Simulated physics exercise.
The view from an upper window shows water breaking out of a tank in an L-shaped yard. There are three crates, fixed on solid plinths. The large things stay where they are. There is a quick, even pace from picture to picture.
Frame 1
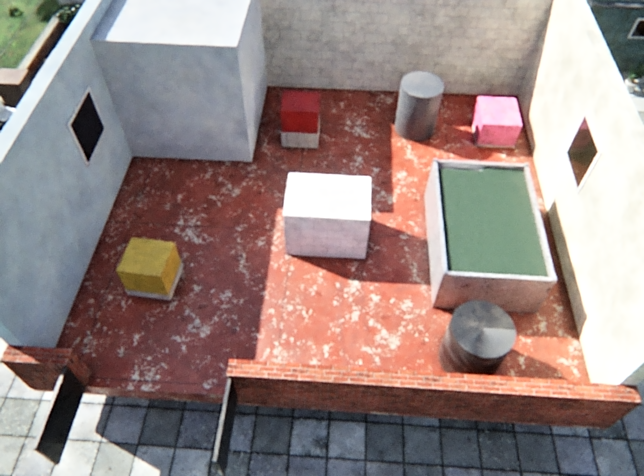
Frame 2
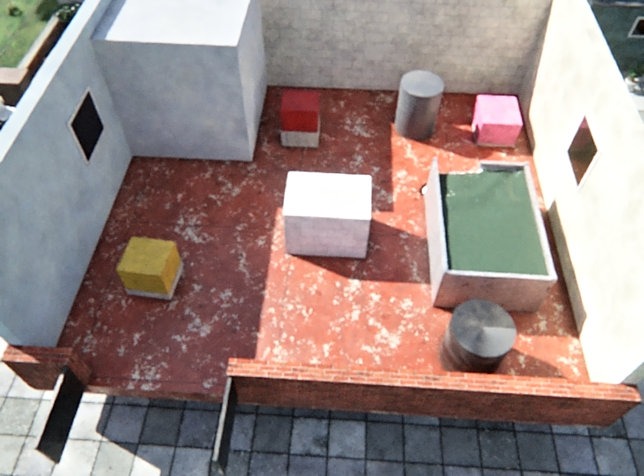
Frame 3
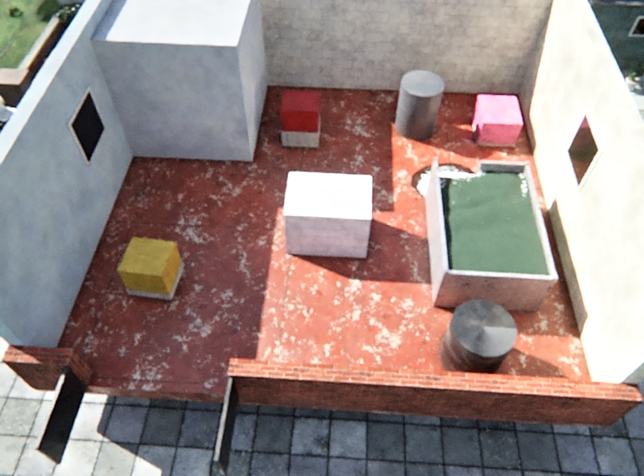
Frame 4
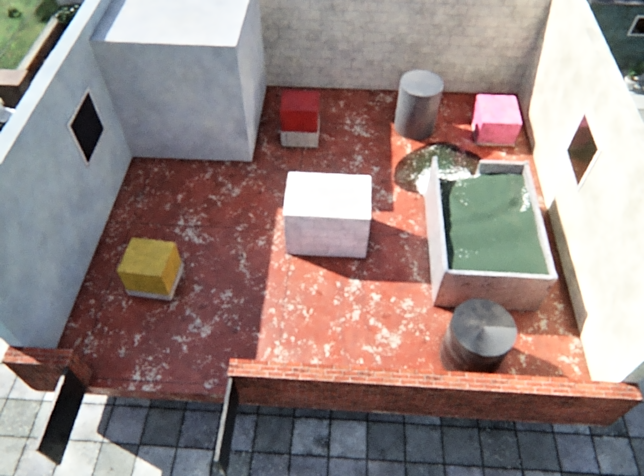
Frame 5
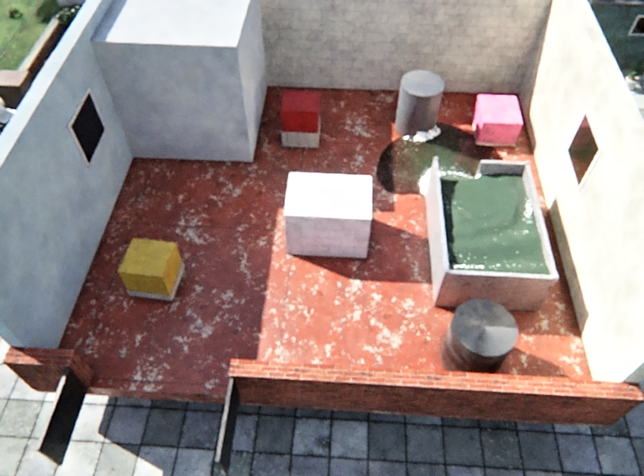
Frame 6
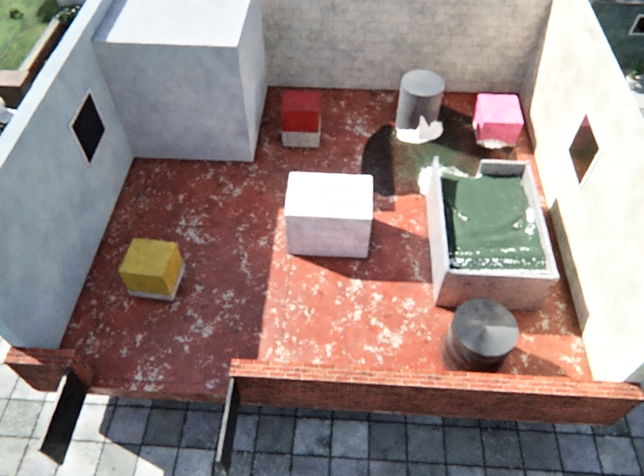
At the start, an open tank of dark green water stands full and still in a walled yard with red, pink and yellow crates. Water then breaks out through a gap on its far side, spreading in a dark, foamy pool across the red ground and reaching around the upright grey cylinder behind.
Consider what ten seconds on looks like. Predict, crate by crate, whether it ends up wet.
Outcome: The red crate doesn't get caught by the water; the yellow crate doesn't get caught by the water; the pink crate gets caught by the water.
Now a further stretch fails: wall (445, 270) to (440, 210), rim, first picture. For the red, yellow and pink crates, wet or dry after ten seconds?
In my view the red crate is never reached; as for the yellow crate, it gets reached; the pink crate gets reached.
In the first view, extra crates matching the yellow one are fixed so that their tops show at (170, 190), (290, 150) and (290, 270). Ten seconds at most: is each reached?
Taking them in order, the first is untouched, the second is flooded and the third is untouched.
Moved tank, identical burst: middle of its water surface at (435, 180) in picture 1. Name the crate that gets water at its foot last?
It is the yellow crate.
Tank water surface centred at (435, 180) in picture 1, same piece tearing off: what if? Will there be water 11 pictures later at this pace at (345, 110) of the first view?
That point would end up soaked.
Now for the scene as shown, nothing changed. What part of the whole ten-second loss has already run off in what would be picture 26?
By my reckoning, 0 %.
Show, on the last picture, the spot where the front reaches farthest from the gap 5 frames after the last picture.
Roughly at (325, 91).
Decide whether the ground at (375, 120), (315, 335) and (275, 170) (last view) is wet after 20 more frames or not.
Point one sodden, point two left clear, point three sodden.
A moment on, water covers 20 % of the floor; the red crate water round its plinth, the yellow crate not reached, the pink crate water round its plinth.
Next, water covers 30 % of the floor; the red crate water round its plinth, the yellow crate not reached, the pink crate water round its plinth.
Then, water covers 40 % of the floor; the red crate water round its plinth, the yellow crate not reached, the pink crate water round its plinth.
Later, water covers 65 % of the floor; the red crate water round its plinth, the yellow crate water round its plinth, the pink crate water round its plinth.
In the end, water covers 90 % of the floor; the red crate stayed above the water, the yellow crate stayed above the water, the pink crate was topped.
